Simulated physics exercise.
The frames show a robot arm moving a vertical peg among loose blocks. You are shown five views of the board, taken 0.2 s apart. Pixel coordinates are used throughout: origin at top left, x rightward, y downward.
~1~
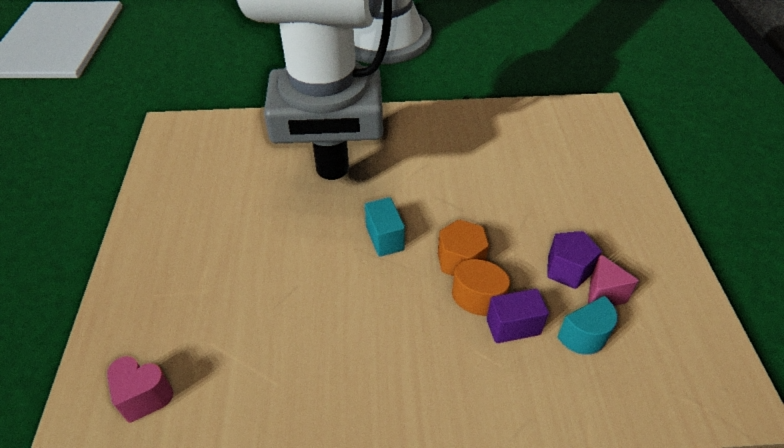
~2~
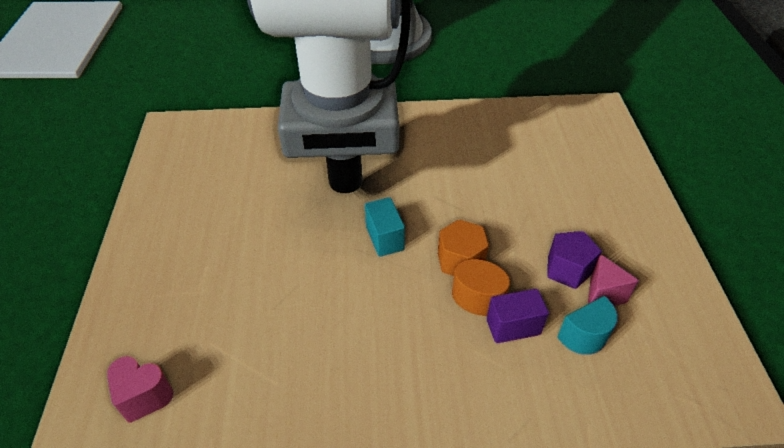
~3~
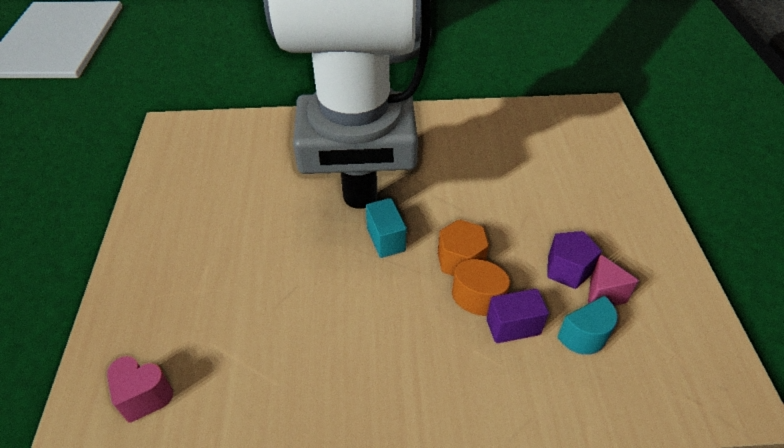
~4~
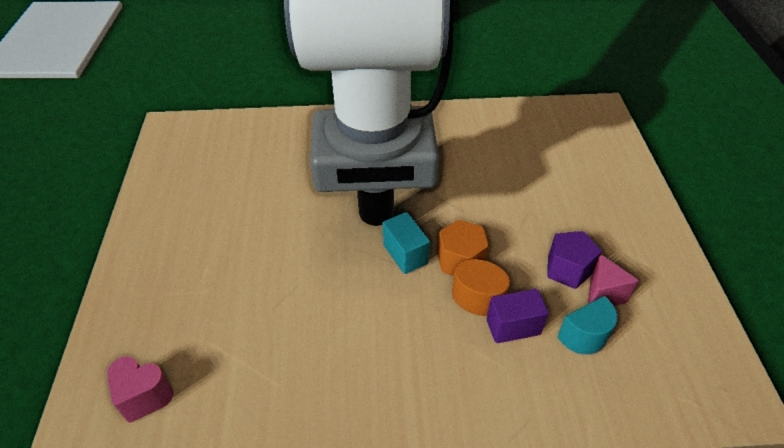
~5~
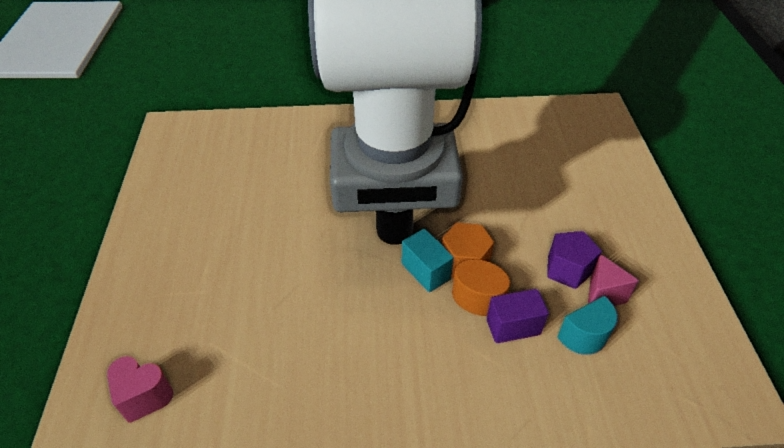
A white and grey robot arm with a short black peg works over a light wooden board on a green surface, seen from above by a still camera. A turquoise block sits near the peg, with orange, purple, pink and turquoise blocks to the right and a pink heart at lower left. The peg moves down and right, pushing the nearer turquoise block against the orange ones, nudging the hexagonal one slightly.
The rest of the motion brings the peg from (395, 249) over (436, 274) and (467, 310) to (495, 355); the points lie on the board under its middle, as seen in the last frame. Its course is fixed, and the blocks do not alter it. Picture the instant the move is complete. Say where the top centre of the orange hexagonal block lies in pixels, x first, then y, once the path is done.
So, by the moment the path ends, you'll find the top centre of the orange hexagonal block at (488, 246).
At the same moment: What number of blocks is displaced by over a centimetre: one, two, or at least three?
Blocks that move over 1 cm: Three or more.
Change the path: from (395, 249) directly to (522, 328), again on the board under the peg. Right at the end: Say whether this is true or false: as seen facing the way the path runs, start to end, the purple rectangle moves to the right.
True - the claim holds.
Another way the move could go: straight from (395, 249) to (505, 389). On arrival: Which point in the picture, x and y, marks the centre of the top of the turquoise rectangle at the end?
My estimate: (503, 289).
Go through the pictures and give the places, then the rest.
In the first frame, peg's lower end (333, 170); turquoise rectangle (384, 215); orange hexagonal block (464, 238); orange oval (482, 276); purple rectangle (520, 305).
In the second frame, peg (346, 183); blocks still.
In the third frame, peg (360, 198); blocks still.
In the fourth frame, peg (377, 214); turquoise rectangle (406, 231).
In the fifth frame, peg (395, 232); turquoise rectangle (428, 249); orange hexagonal block (468, 240); orange oval (482, 276); purple rectangle (520, 305).
What follows on the original path. One third of the way, peg (438, 257); turquoise rectangle (475, 273), turned 20° anticlockwise; orange hexagonal block (481, 242), turned 35° anticlockwise; orange oval (527, 293), turned 15° clockwise; purple rectangle (545, 328).
Two thirds of the way, peg (470, 295); turquoise rectangle (521, 292), turned 80° anticlockwise; orange hexagonal block (488, 246), turned 60° anticlockwise; orange oval (574, 299), turned 45° clockwise; purple rectangle (549, 333), turned 20° clockwise.
At the end, peg (499, 340); turquoise rectangle (531, 299), turned 120° anticlockwise; orange hexagonal block (488, 246), turned 60° anticlockwise; orange oval (577, 297), turned 55° clockwise; purple rectangle (566, 342), turned 30° clockwise.
